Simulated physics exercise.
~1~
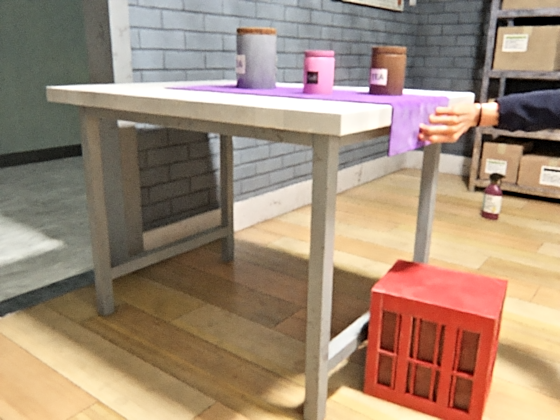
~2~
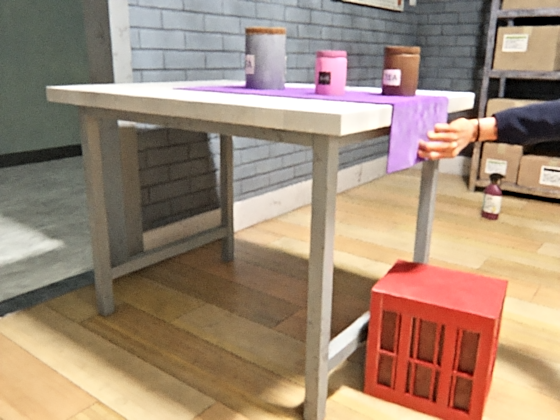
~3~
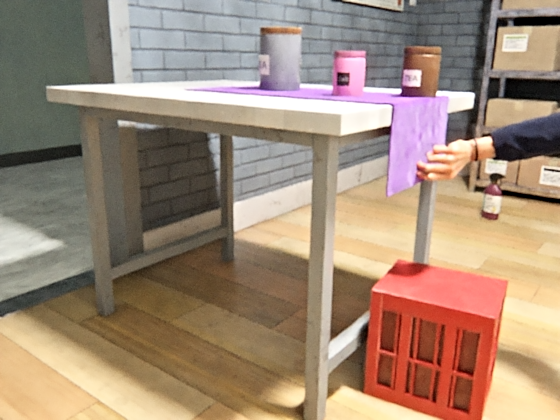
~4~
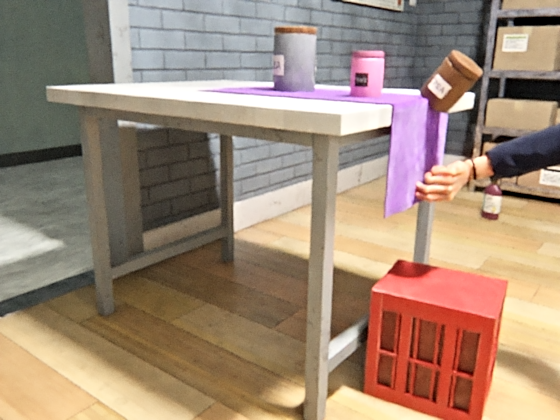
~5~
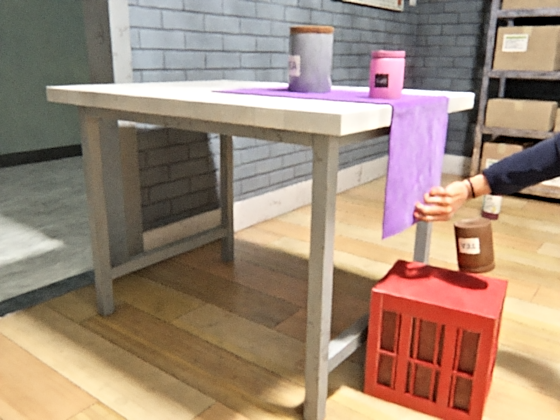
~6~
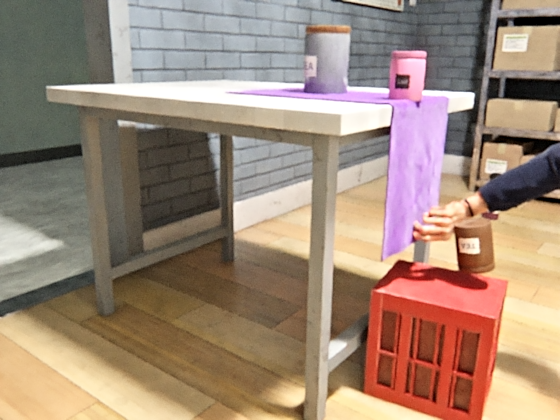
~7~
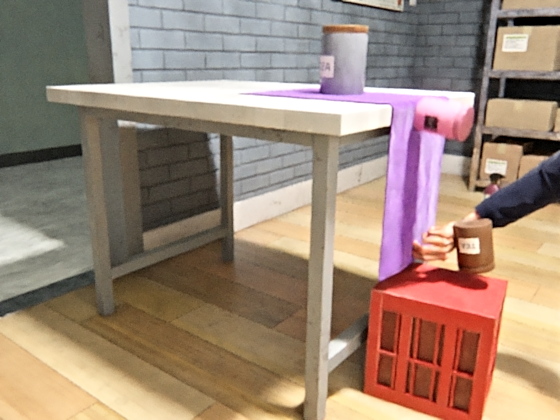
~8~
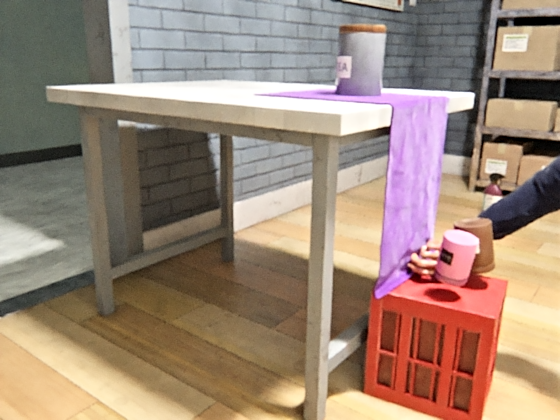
Hand pulling a purple cloth down off a table, tipping the brown jar then the pink jar onto a red crate.
